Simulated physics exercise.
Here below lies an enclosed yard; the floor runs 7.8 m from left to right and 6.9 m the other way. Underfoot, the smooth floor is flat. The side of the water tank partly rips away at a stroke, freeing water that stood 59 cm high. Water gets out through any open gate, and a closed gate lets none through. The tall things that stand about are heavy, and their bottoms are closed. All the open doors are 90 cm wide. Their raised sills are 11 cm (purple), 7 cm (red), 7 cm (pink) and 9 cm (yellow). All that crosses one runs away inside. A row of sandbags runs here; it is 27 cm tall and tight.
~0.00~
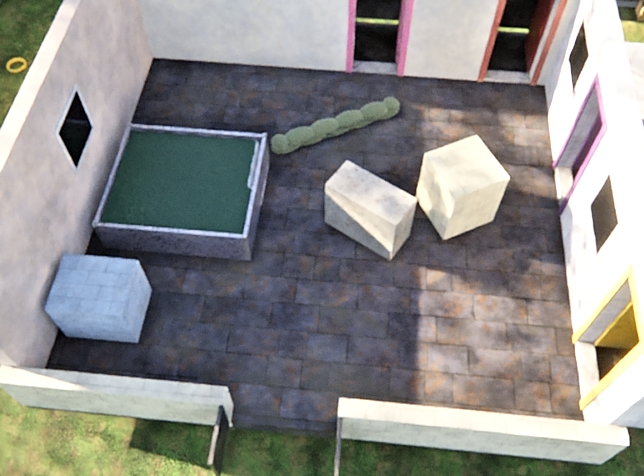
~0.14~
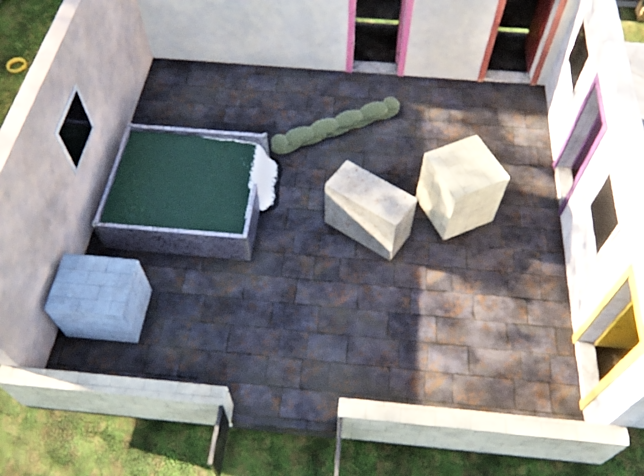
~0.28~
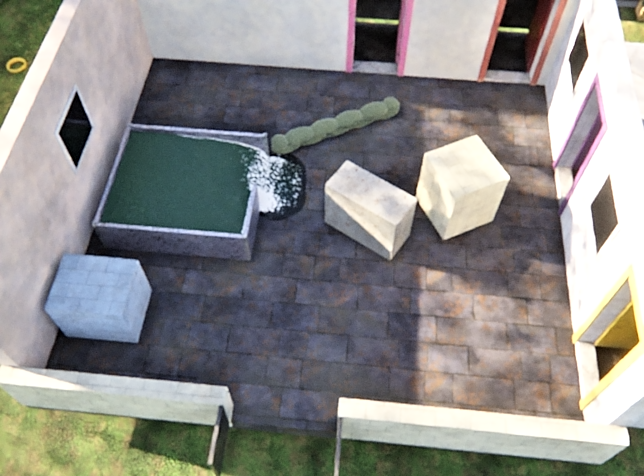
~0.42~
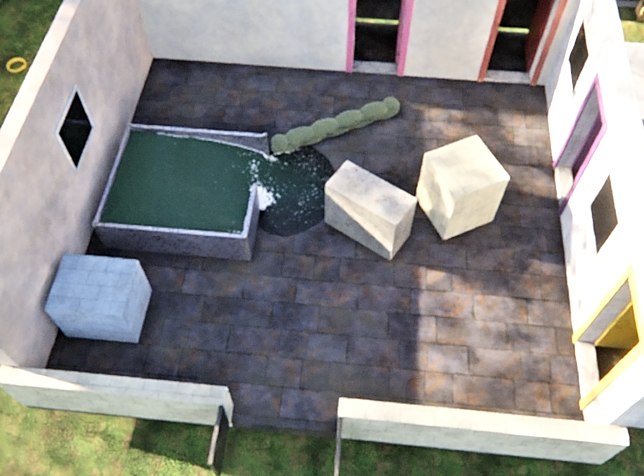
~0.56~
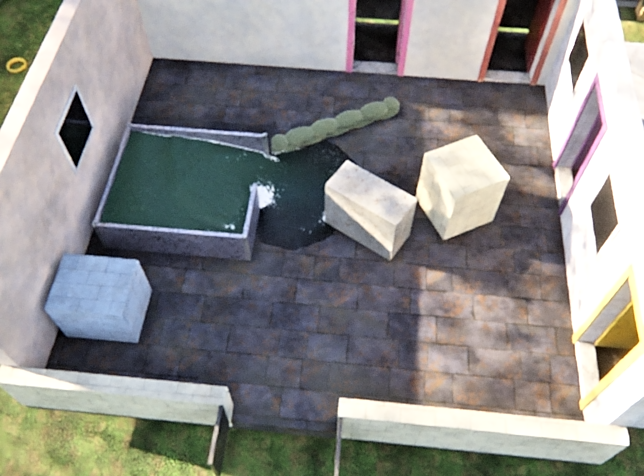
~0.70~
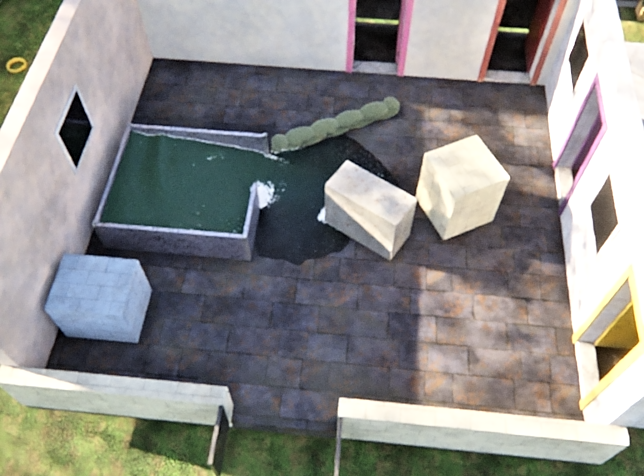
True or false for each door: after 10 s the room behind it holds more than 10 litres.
Purple door: False; red door: True; pink door: False; yellow door: False.
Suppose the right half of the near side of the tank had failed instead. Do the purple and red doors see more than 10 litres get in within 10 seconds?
Purple stays inside, red stays inside, judged against that limit.
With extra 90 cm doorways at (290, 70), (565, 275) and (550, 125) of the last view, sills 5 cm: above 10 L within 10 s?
Less, less, more.
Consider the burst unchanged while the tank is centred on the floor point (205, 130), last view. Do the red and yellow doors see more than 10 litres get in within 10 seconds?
Red: Too much; yellow: Within limit.
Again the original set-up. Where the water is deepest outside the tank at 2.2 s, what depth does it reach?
Max depth: About 32 centimetres.
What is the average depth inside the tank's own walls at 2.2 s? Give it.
The mean depth is some 37 cm.
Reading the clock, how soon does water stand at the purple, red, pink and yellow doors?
Arrival times: Purple 2.2 seconds, red 2.4 seconds, pink 5.0 seconds, yellow 5.0 seconds.
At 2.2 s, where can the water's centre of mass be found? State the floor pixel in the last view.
(261, 192).
After 1.4 s water covers 15 % of the floor and is deepest (34 cm) near (335, 206); purple door not reached, red door not reached, pink door not reached, yellow door not reached.
After 2.2 s water covers 30 % of the floor and is deepest (32 cm) near (325, 205); purple door not reached, red door not reached, pink door not reached, yellow door not reached.
After 3.5 s water covers 45 % of the floor and is deepest (31 cm) near (544, 93); purple door 10 cm at the sill, 1 L in, red door 24 cm at the sill, 32 L in, pink door not reached, yellow door not reached.
After 6.0 s water covers 60 % of the floor and is deepest (18 cm) near (534, 93); purple door 11 cm at the sill, 2 L in, red door 17 cm at the sill, 175 L in, pink door 5 cm at the sill, 0 L in, yellow door 3 cm at the sill, 0 L in.
After 10.0 s water covers 85 % of the floor and is deepest (10 cm) near (540, 142); purple door 8 cm at the sill, 3 L in, red door 10 cm at the sill, 279 L in, pink door 3 cm at the sill, 0 L in, yellow door 9 cm at the sill, 0 L in.
